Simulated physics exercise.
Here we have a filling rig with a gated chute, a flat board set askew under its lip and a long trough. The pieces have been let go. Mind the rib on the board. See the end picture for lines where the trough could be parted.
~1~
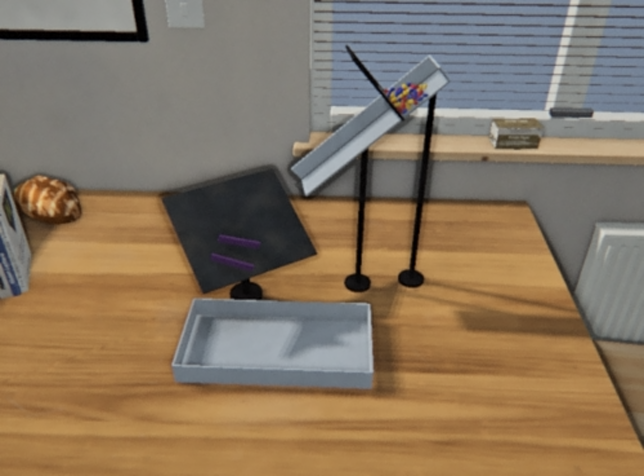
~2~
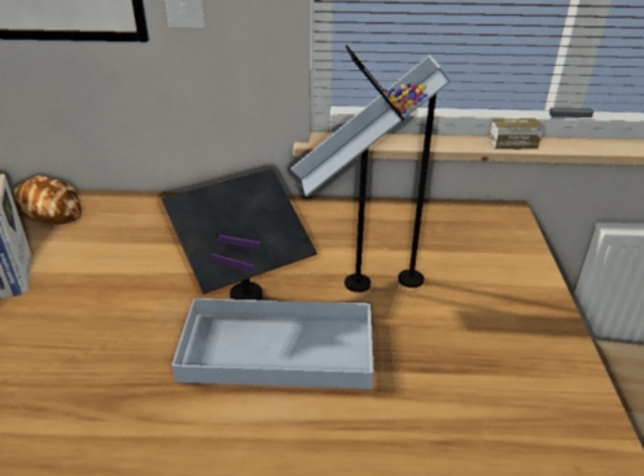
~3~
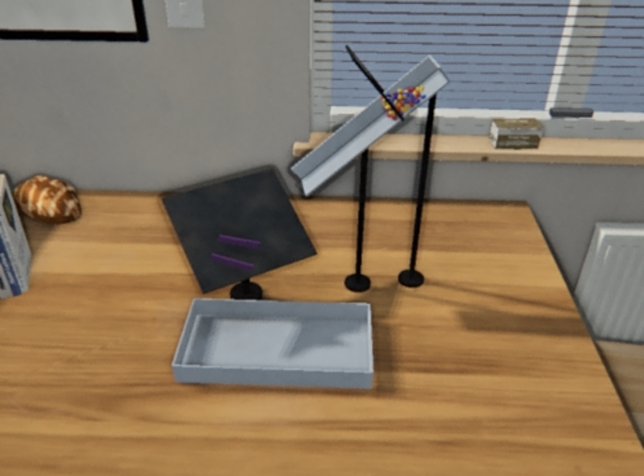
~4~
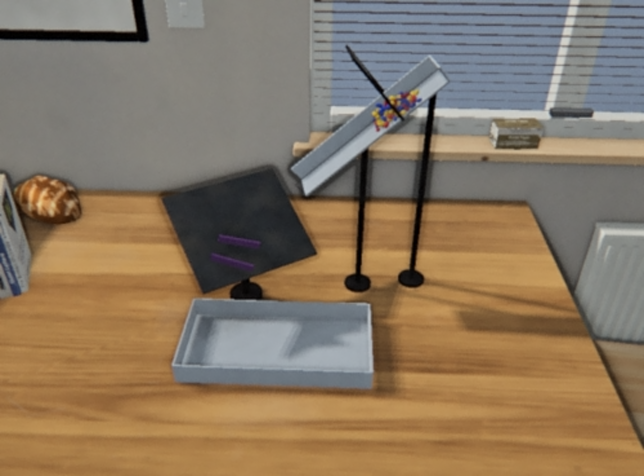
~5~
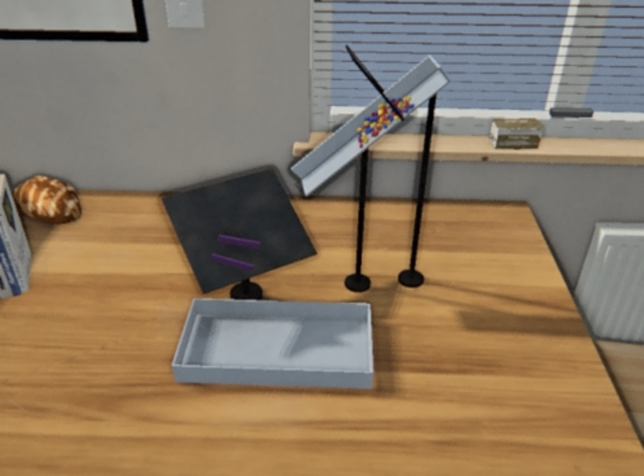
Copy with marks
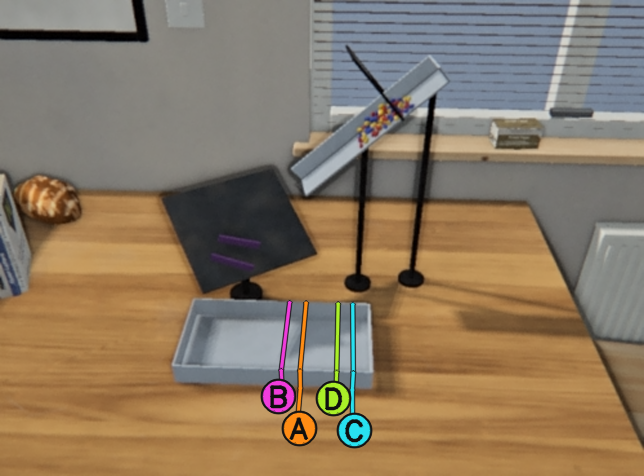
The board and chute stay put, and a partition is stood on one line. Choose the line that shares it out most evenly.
B works best here.
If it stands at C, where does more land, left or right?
More lands on the left.
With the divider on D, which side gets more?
More lands on the left.
On the marked copy, line A crosses the front rim at (300, 370); line B crosses the front rim at (281, 369); line C crosses the front rim at (353, 371); line D crosses the front rim at (336, 371).
If A is chosen, of what is caught, all but a few on the left of the divider, a small share on the right.
If B is chosen, of what is caught, close to half on the left of the divider, close to half on the right.
If C is chosen, of what is caught, the whole lot on the left of the divider, none at all on the right.
If D is chosen, of what is caught, the whole lot on the left of the divider, none at all on the right.
